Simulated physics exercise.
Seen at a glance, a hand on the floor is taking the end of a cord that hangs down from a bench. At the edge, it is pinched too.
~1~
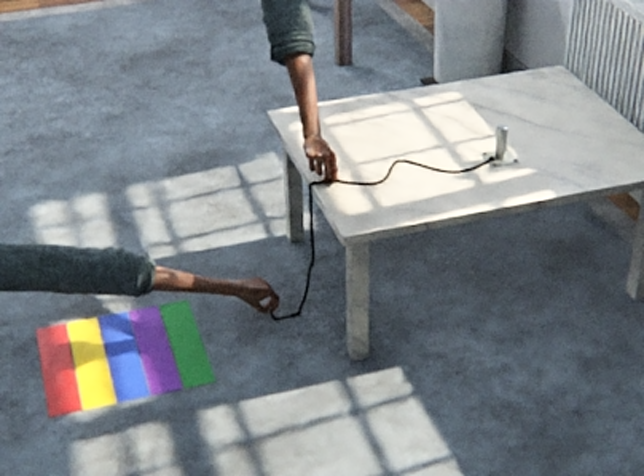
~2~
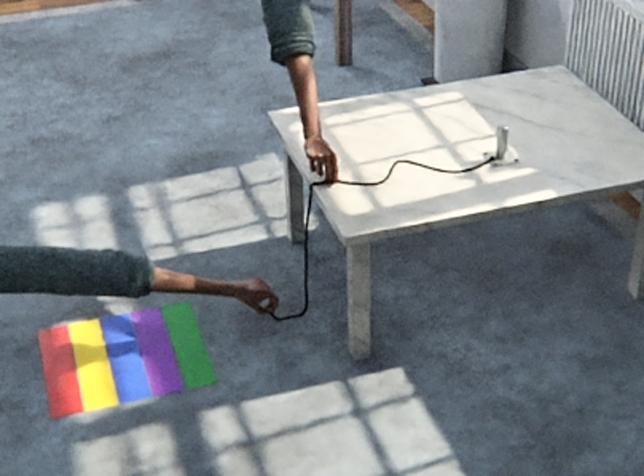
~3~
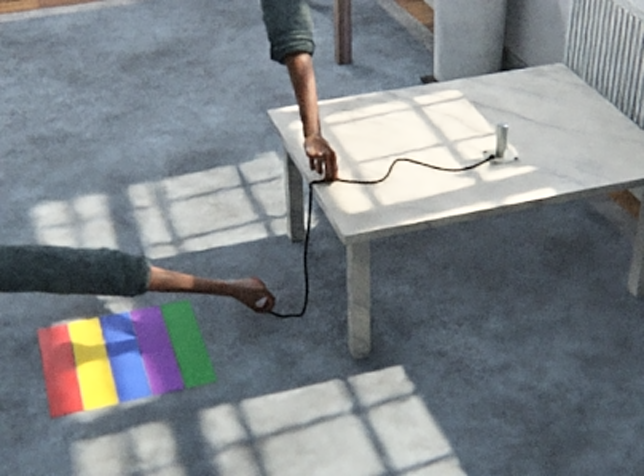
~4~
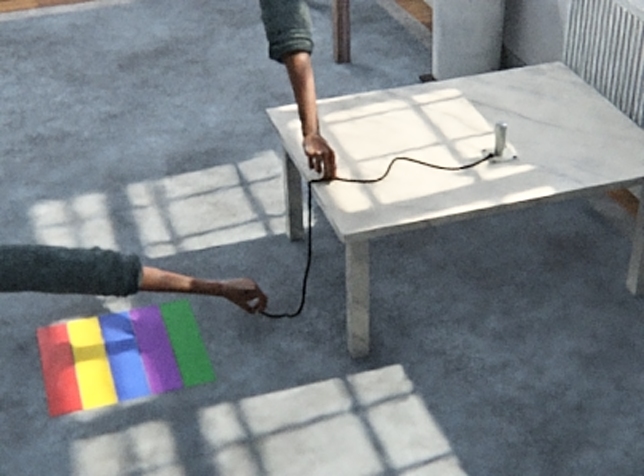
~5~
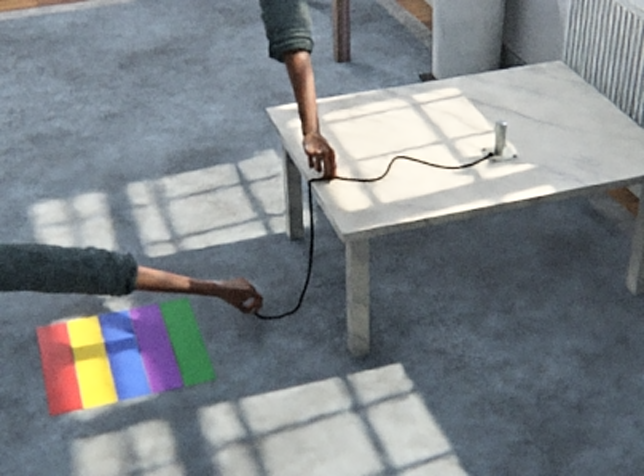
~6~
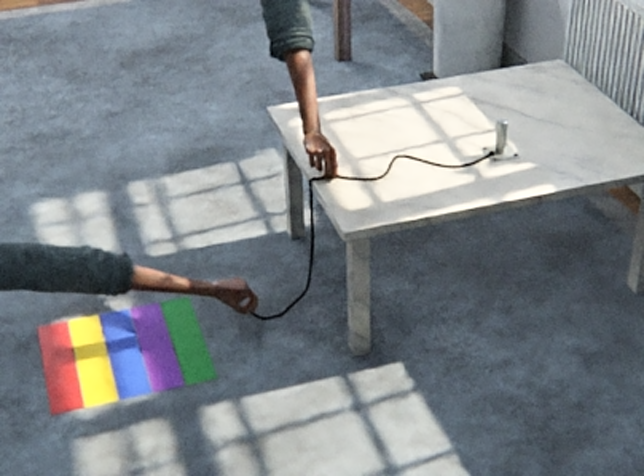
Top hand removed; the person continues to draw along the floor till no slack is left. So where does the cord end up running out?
Over blue.
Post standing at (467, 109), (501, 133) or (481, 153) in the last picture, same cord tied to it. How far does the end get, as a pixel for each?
Respectively (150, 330), (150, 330) and (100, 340).
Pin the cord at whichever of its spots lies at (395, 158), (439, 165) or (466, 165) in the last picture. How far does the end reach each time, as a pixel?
Near (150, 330), then (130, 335), then (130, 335).
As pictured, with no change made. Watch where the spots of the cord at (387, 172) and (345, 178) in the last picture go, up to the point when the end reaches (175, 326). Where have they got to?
In order: (356, 175) and (311, 186).
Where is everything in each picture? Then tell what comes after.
The first frame shows end (270, 310); green (195, 369); purple (163, 376); blue (130, 383); yellow (97, 390); red (63, 397).
The second frame shows end (270, 311); cord through (470, 169) (409, 162) (372, 184) (311, 194) (306, 251) (306, 308).
The third frame shows end (266, 310).
The fourth frame shows end (259, 311); cord through (468, 166) (407, 159) (371, 181) (310, 192) (310, 248) (302, 305).
The fifth frame shows end (254, 311).
The sixth frame shows end (249, 311); cord through (469, 164) (408, 157) (372, 179) (311, 189) (312, 245) (297, 300).
Soon after, end near (175, 326); over green.
Then, end near (143, 333); over purple.
At full stretch, end near (125, 337); over blue. It gets as far as the blue strip.
